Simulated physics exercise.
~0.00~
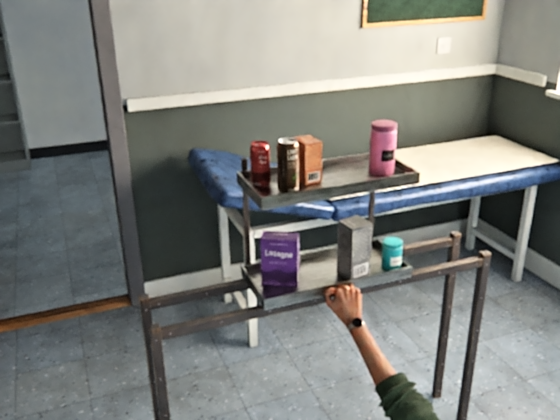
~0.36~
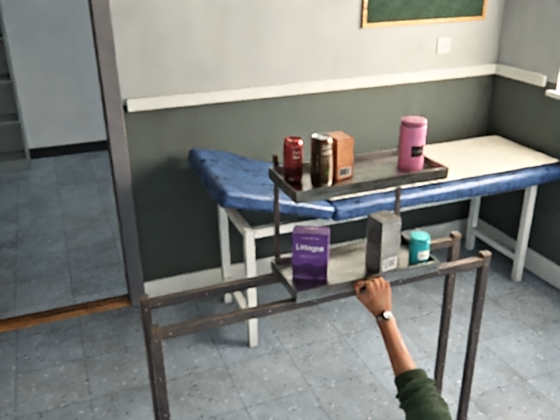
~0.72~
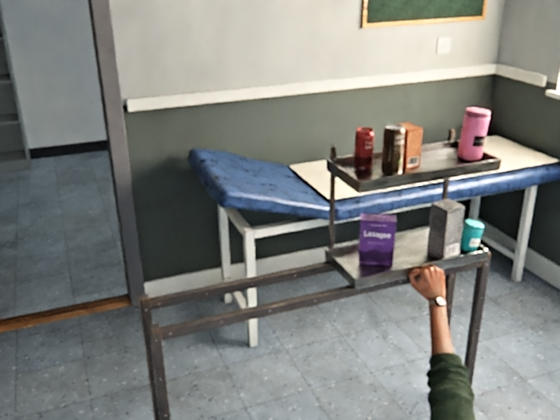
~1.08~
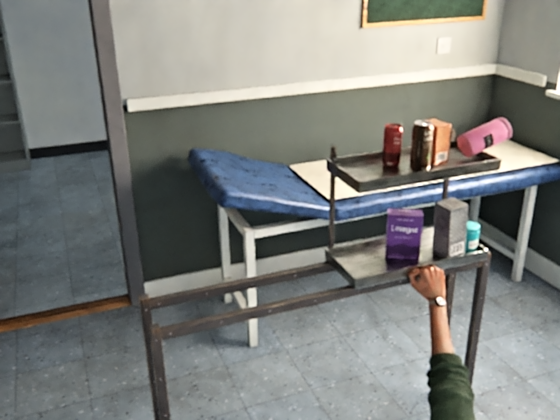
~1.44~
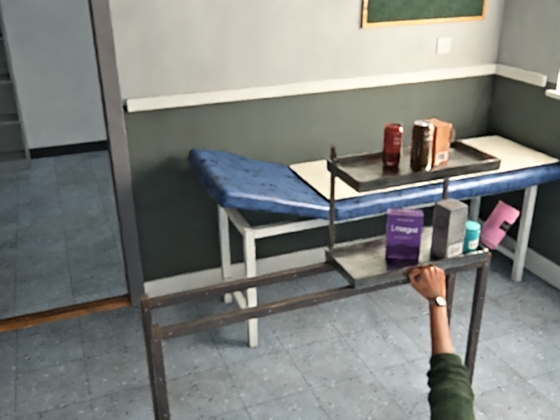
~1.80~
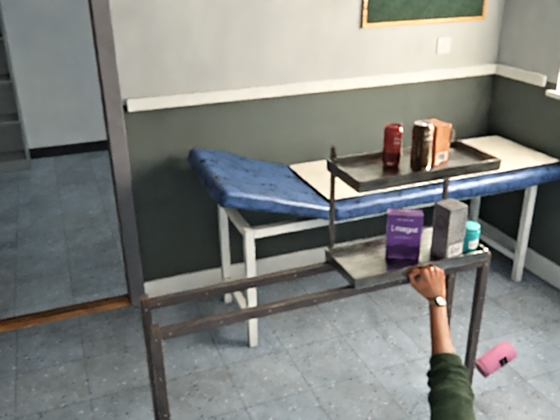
Treatment room, a hand pushing a two-tier tray right until it stops, items sliding and a pink jar falling to the floor.
